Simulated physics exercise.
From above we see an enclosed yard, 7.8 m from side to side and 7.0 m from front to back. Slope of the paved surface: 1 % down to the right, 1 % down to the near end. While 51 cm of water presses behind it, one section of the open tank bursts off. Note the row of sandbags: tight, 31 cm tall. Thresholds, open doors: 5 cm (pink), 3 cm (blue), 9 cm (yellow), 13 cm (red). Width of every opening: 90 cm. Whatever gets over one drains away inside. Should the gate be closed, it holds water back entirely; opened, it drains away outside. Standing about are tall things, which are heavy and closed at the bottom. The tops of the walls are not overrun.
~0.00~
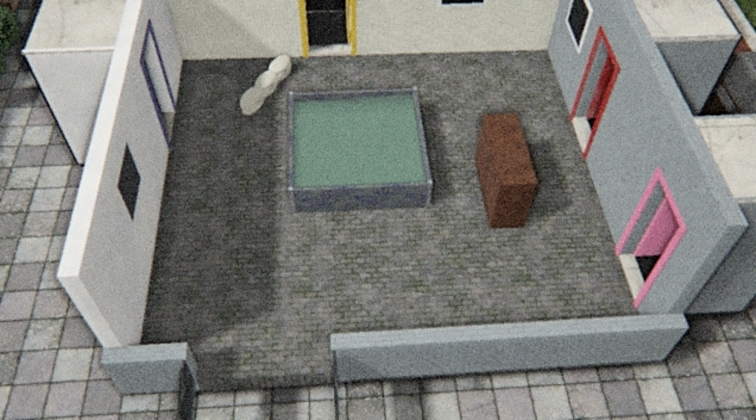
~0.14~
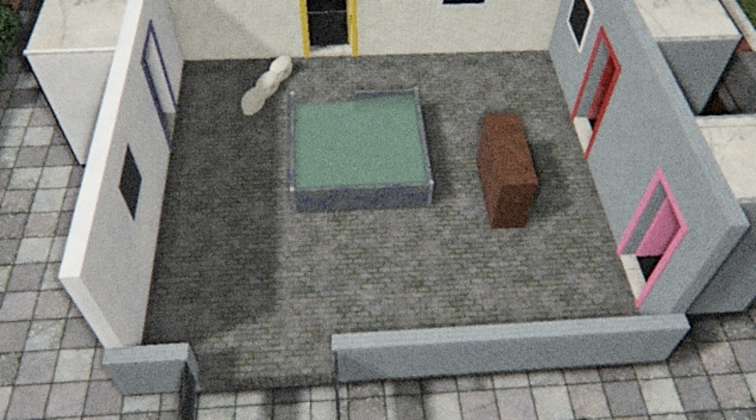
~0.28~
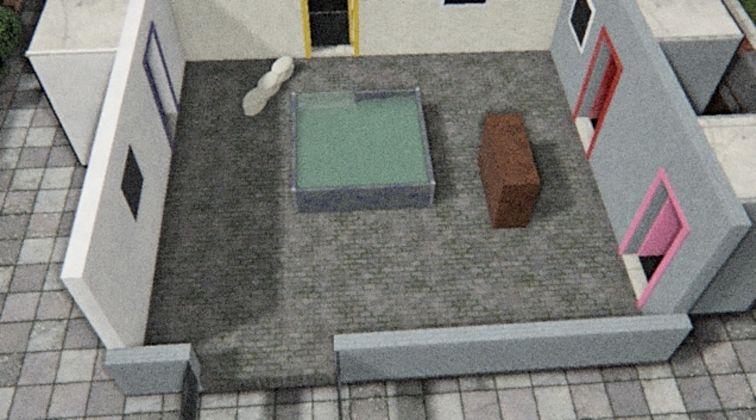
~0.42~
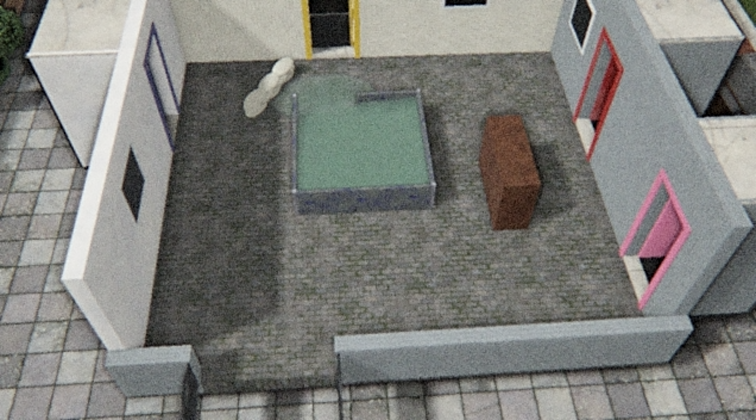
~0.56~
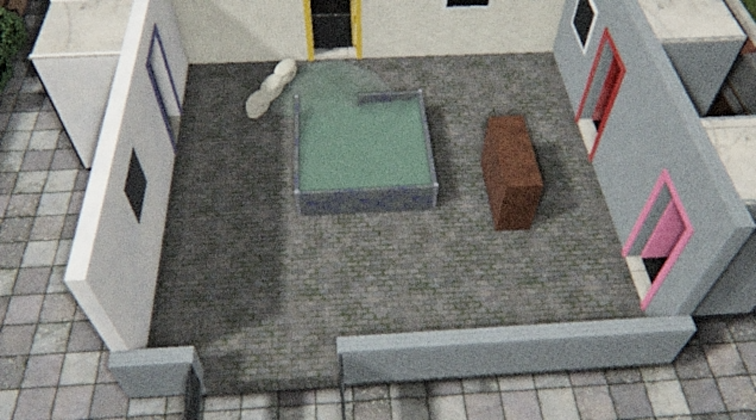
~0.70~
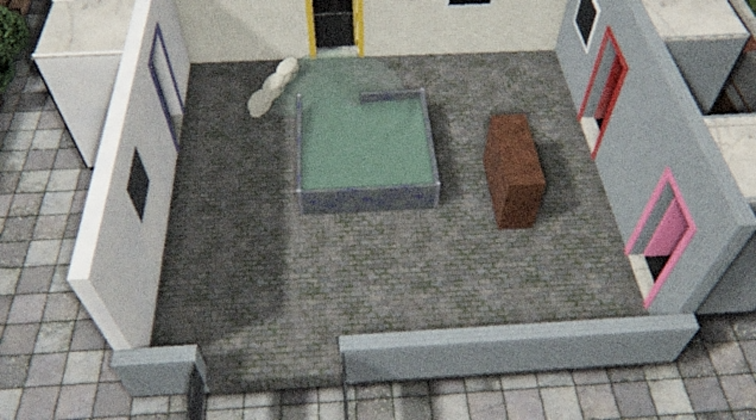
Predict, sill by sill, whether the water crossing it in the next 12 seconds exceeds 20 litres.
In the end the pink door lets in less than the cap, the blue door lets in less than the cap, the yellow door lets in more than the cap, the red door lets in less than the cap.
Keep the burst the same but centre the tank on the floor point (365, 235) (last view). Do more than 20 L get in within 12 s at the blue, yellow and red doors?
Checking the limit: Blue is beyond it, yellow is beyond it and red is within it.
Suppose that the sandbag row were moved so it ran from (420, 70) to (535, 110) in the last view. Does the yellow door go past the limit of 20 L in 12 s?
Outcome - yellow: Fail.
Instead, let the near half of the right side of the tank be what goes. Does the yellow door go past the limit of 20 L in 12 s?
In that case, yellow door: Less than that.
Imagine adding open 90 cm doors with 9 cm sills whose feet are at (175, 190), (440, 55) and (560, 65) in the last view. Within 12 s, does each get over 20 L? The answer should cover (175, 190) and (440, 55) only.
Well, the first is shy of the mark and the second is shy of the mark.
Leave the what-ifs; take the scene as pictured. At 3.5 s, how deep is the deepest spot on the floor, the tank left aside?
About 24 cm.
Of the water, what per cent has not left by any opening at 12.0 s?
I'd say close to 76 percent is still there.
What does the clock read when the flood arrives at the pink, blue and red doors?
Times: Pink 6.0 seconds, blue 3.0 seconds, red 4.5 seconds.
After 1.4 s water covers 10 % of the floor and is deepest (35 cm) near (311, 61); pink door not reached, blue door not reached, yellow door 26 cm at the sill, 70 L in, red door not reached.
After 2.2 s water covers 15 % of the floor and is deepest (33 cm) near (311, 61); pink door not reached, blue door not reached, yellow door 32 cm at the sill, 197 L in, red door not reached.
After 3.5 s water covers 30 % of the floor and is deepest (24 cm) near (337, 60); pink door not reached, blue door 3 cm at the sill, 0 L in, yellow door 25 cm at the sill, 382 L in, red door not reached.
After 7.0 s water covers 65 % of the floor and is deepest (14 cm) near (329, 66); pink door 3 cm at the sill, 0 L in, blue door 3 cm at the sill, 1 L in, yellow door 14 cm at the sill, 535 L in, red door 7 cm at the sill, 0 L in.
After 12.0 s water covers 80 % of the floor and is deepest (12 cm) near (644, 341); pink door 7 cm at the sill, 5 L in, blue door 2 cm at the sill, 1 L in, yellow door 7 cm at the sill, 552 L in, red door 7 cm at the sill, 0 L in.
